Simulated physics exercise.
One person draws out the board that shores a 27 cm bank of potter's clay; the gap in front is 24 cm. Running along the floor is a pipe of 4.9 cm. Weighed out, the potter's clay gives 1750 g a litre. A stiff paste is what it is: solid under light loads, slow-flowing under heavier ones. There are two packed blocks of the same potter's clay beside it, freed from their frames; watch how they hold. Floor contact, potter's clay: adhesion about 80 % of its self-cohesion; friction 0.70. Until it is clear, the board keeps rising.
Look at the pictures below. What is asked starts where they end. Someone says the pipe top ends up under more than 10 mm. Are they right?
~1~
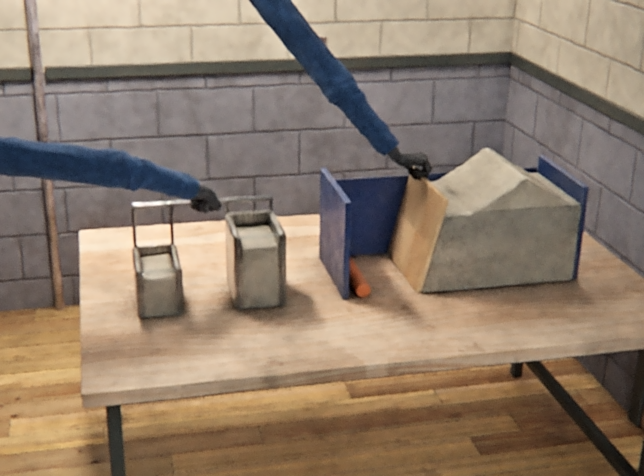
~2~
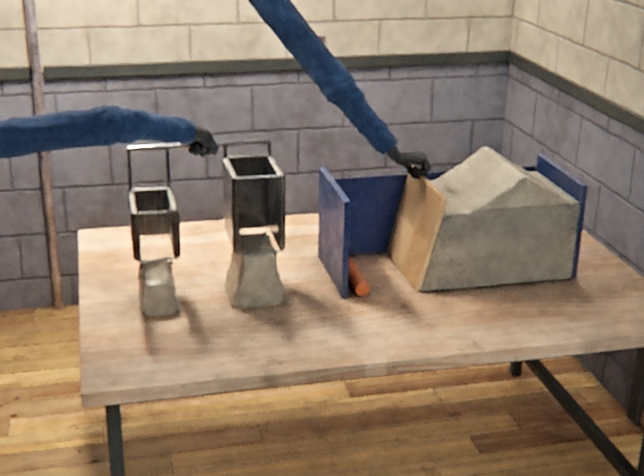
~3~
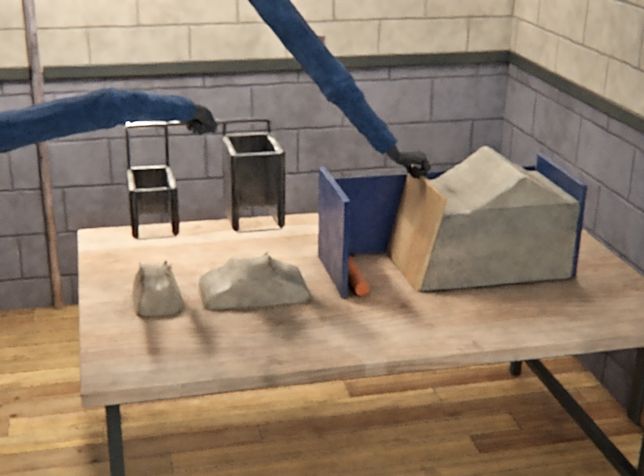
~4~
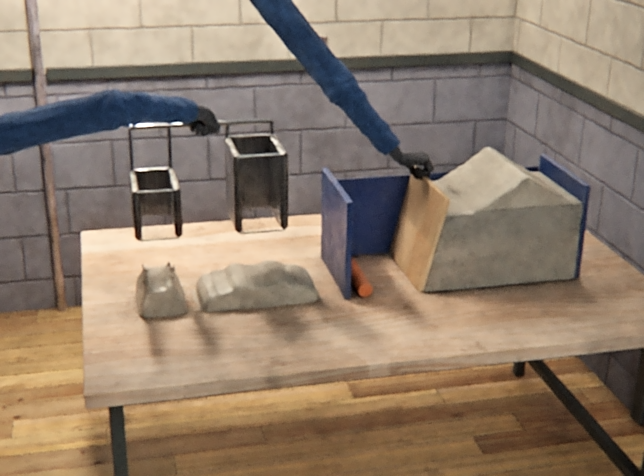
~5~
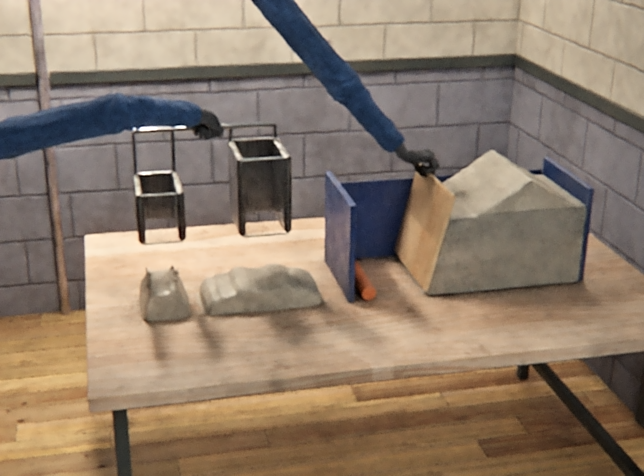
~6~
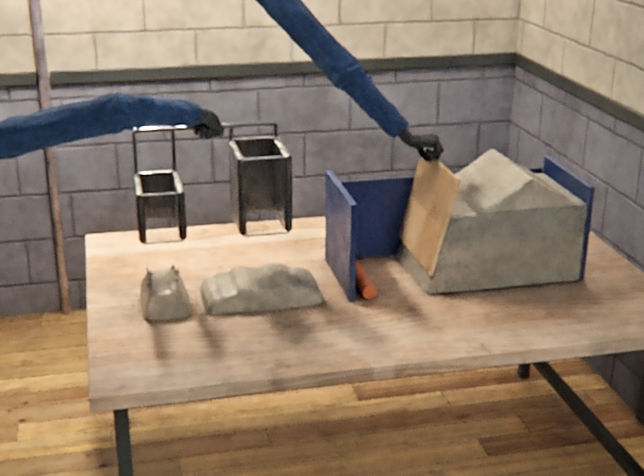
Right, it does.
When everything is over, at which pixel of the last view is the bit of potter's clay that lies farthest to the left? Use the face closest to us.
It lies at around (357, 288) in the last picture.
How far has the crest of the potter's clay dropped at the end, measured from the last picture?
Measured change: Some 9.5 cm.
Last picture + 0.28 s, the fallen stuff reaches 34 % of the way across and nothing lies on the pipe.
Last picture + 0.61 s, the fallen stuff reaches 87 % of the way across and 5.7 cm lies on the pipe.
Last picture + 0.93 s, the fallen stuff reaches 98 % of the way across and 7.5 cm lies on the pipe.
Last picture + 1.26 s, the fallen stuff reaches 98 % of the way across and 7.5 cm lies on the pipe.
Last picture + 1.31 s, the fallen stuff reaches 98 % of the way across and 7.5 cm lies on the pipe.
